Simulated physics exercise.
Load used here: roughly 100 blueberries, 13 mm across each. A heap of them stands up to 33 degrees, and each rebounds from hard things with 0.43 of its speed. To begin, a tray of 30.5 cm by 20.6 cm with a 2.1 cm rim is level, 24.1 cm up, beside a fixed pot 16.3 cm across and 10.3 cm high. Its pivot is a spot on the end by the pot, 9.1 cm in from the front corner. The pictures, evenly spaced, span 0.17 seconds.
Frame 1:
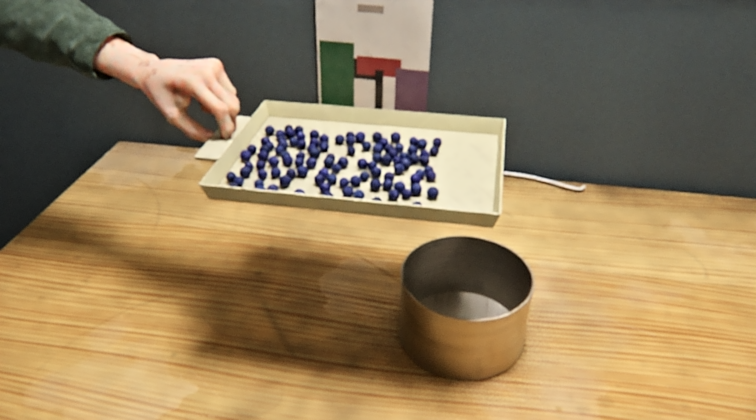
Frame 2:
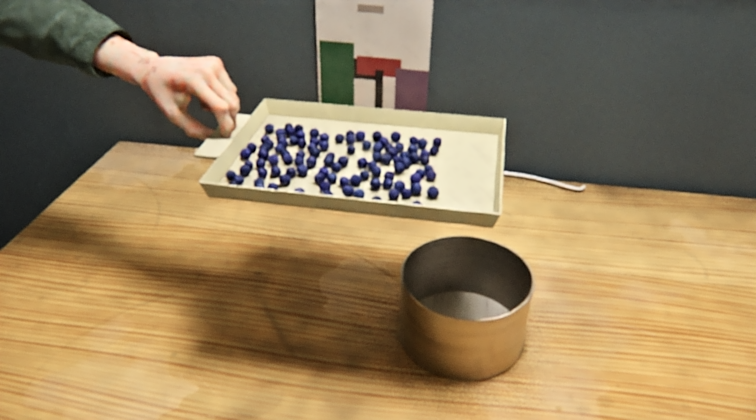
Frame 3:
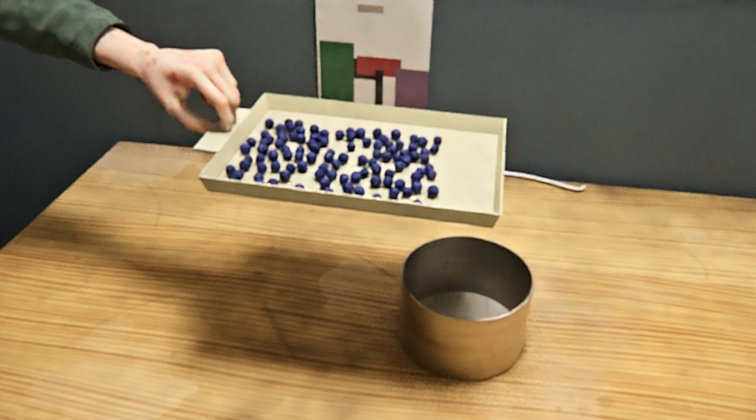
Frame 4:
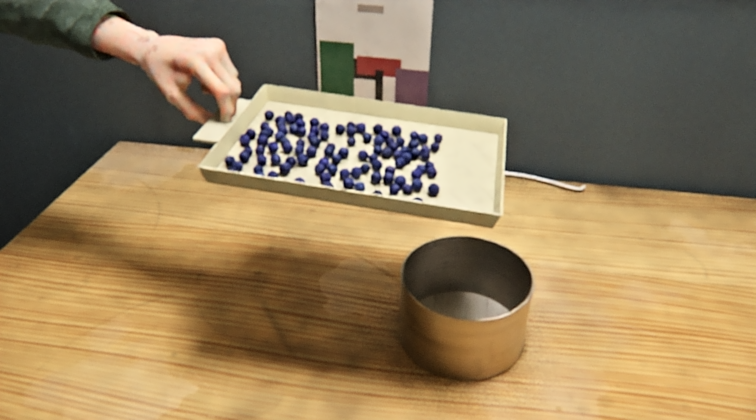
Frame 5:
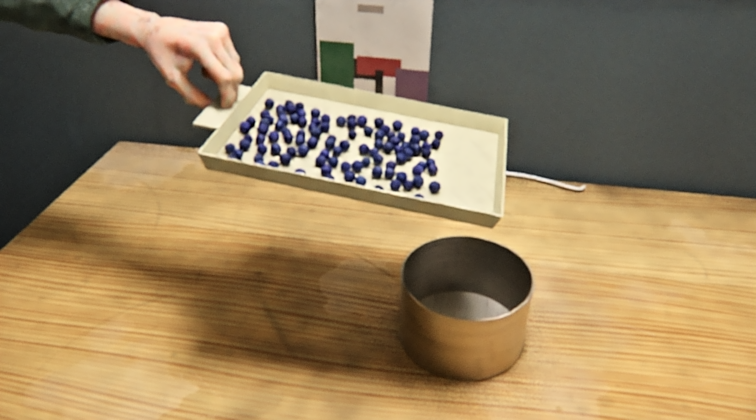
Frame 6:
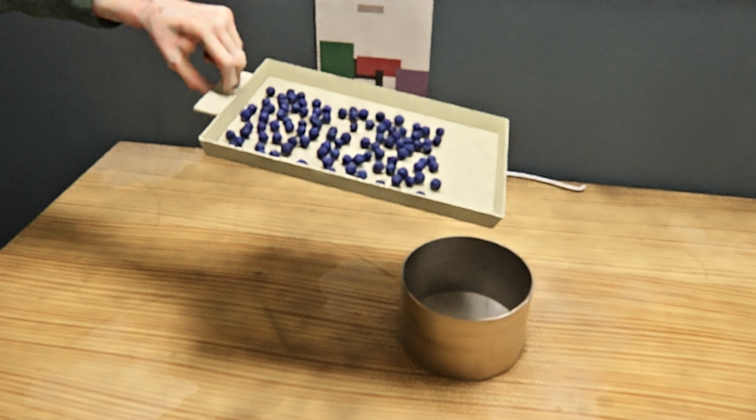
The video shows a hand at the left end of a shallow cream tray of blueberries, above a wooden table with a round metal pot. The tray's left end rises gradually, tilting it slightly down toward the right.
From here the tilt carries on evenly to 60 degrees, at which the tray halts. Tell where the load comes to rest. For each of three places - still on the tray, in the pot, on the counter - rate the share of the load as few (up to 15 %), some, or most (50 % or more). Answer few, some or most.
Tray: Most; pot: Few; counter: Some.
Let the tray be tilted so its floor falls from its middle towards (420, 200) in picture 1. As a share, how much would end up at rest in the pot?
Estimate: Near 0 per cent.
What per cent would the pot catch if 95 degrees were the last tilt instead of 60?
About 20 in a hundred would end up in the pot.
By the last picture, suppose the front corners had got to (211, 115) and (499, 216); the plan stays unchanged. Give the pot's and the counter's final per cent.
Per cent by place - pot 5, counter 45.
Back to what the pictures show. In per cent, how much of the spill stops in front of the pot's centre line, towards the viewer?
Some 50 per cent.
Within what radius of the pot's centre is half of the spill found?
22 cm.
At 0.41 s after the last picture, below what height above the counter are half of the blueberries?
About 28 centimetres.
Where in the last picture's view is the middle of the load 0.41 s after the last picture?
Near pixel (475, 146).
Then, 0.25 s after the last picture, tilt 36 degrees; the tray holds 100 %, the pot 0 %.
Then, 0.41 s after the last picture, tilt 52 degrees; the tray holds 100 %, the pot 0 %.
Then, 0.70 s after the last picture, tilt 60 degrees; the tray holds 80 %, the pot 0 %.
In the end, tray 70 %, pot 5 %, counter 25 %.
